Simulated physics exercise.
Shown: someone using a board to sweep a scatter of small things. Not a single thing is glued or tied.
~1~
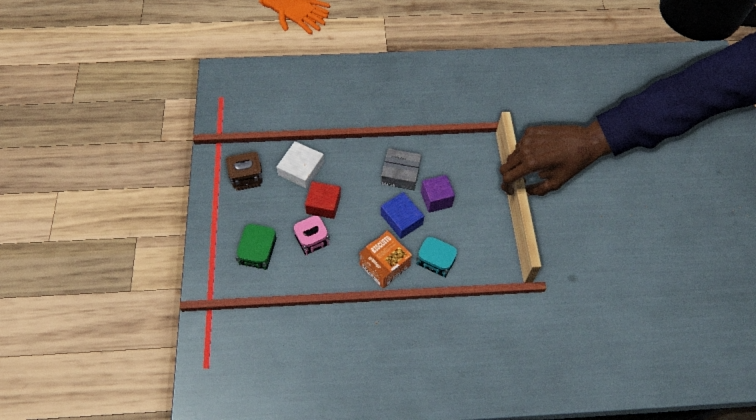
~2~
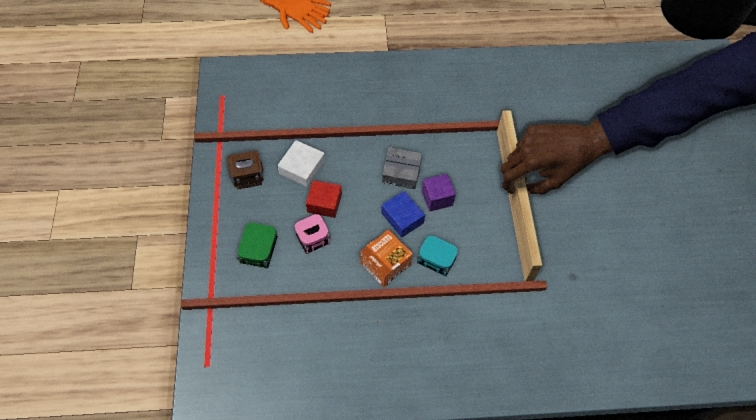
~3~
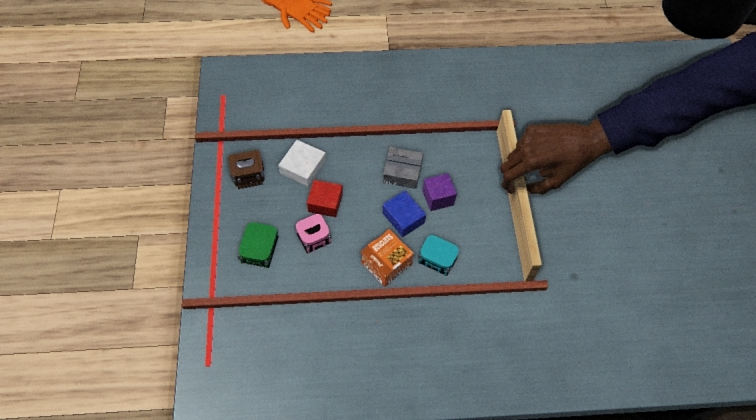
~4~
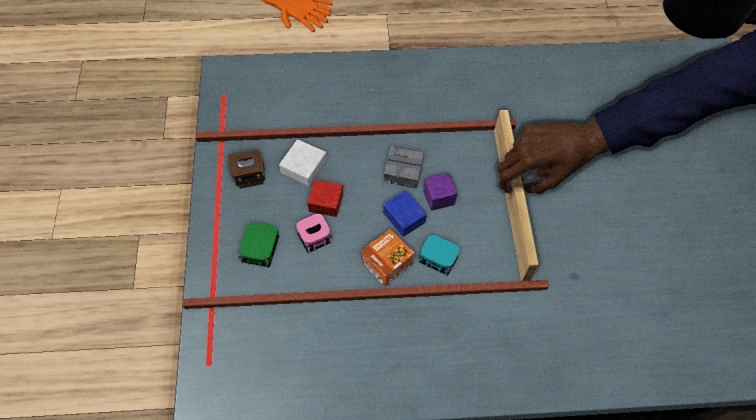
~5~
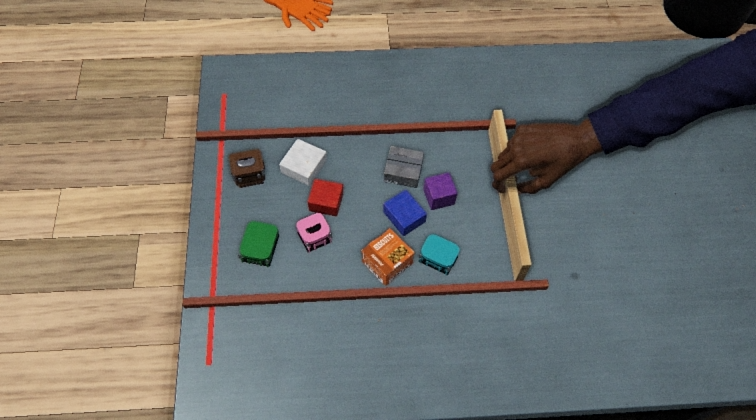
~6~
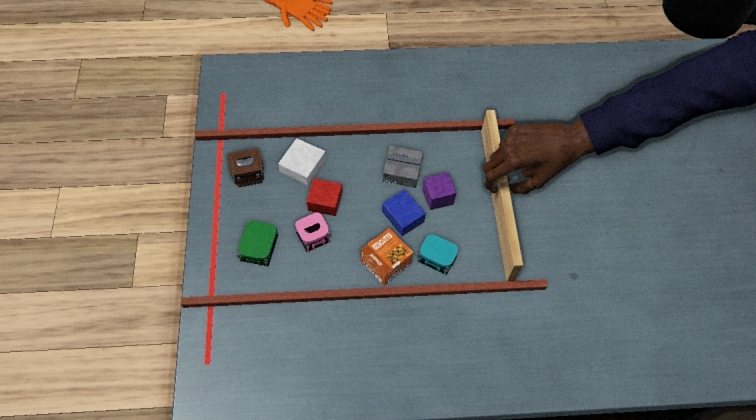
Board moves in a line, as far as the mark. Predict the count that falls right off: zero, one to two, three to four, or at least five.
The count is at least five.
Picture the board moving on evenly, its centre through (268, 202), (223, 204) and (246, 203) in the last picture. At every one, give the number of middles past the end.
Respectively 1, 6 and 2.
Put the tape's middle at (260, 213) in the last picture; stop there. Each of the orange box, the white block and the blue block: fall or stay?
The orange box is still there; as for the white block, it is still there; and the blue block is still there.
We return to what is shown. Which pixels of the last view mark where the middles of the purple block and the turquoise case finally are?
Going in order: First (202, 195), then (199, 260).
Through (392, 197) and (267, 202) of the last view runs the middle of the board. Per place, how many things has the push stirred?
First 5, after that 10.
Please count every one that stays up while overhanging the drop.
Count: 2.
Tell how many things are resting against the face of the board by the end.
4.
Soon after, none off yet; brown case at rest near (247, 168); green case at rest near (258, 244); white block at rest near (302, 162).
After that, none off yet; brown case displaced about its own width near (214, 174); green case displaced about its own width near (232, 241); white block displaced about its own width near (251, 163).
In the end, the number that fall off is five or more; gone, orange box, red block, pink case, white block, green case and brown case.
